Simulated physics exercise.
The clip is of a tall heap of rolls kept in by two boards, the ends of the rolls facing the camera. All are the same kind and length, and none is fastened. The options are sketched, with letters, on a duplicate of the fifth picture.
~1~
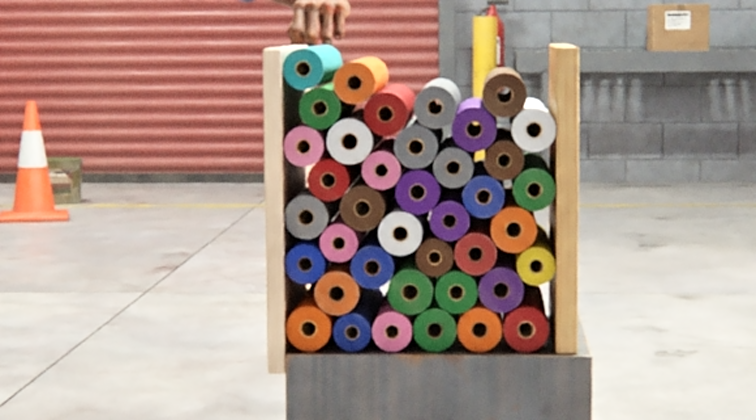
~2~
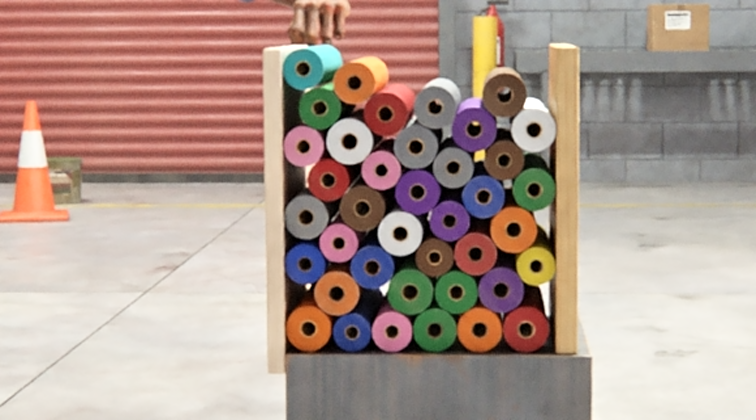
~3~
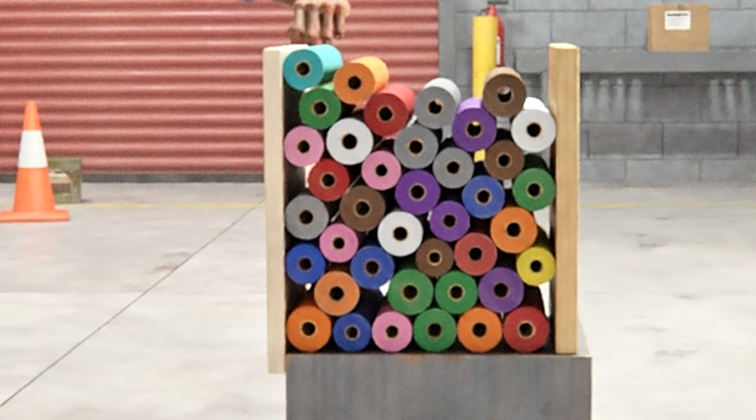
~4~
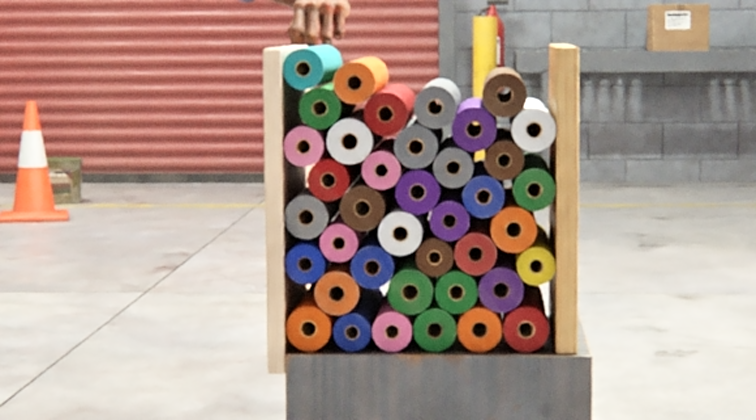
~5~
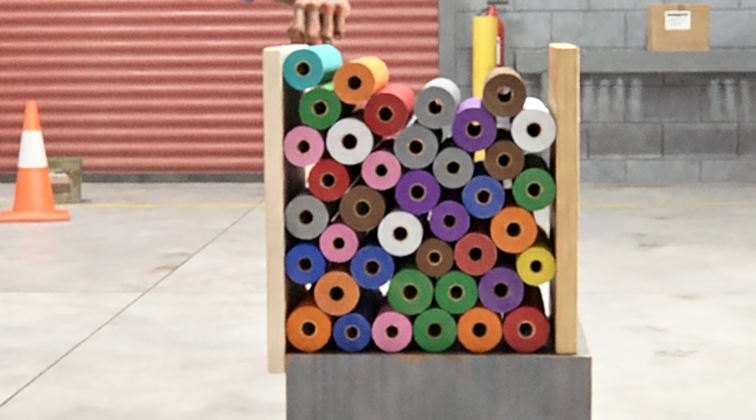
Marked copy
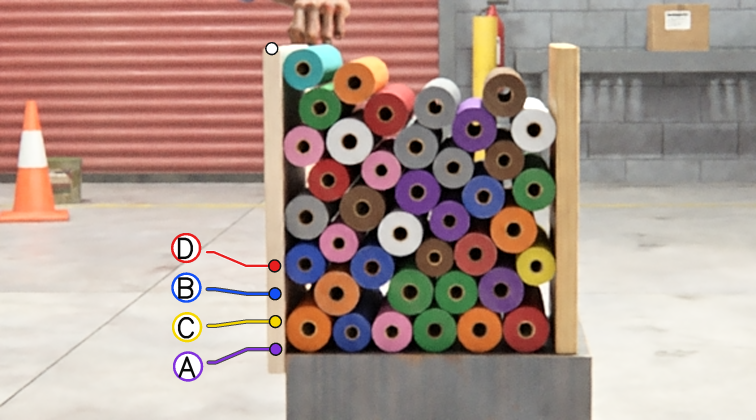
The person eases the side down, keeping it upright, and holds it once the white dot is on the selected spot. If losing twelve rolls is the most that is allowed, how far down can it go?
It can be let down to B.
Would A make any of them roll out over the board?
Yes, at A.
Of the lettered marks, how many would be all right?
Two of the four.
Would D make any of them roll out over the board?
At D: Yes.
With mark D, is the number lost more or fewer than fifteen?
It loses fewer than fifteen.
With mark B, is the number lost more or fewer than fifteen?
It loses fewer than fifteen.
On the marked copy, A at (276, 349); B at (275, 293); C at (276, 322); D at (275, 266); the white dot at (272, 49).
With B. Early on, top of the board (283, 151).
Further on, top of the board (284, 264).
At the end, top of the board (285, 292), ten out over the board.
As for the rest, A more than twelve out over the board; C more than twelve out over the board; D about eight out over the board.
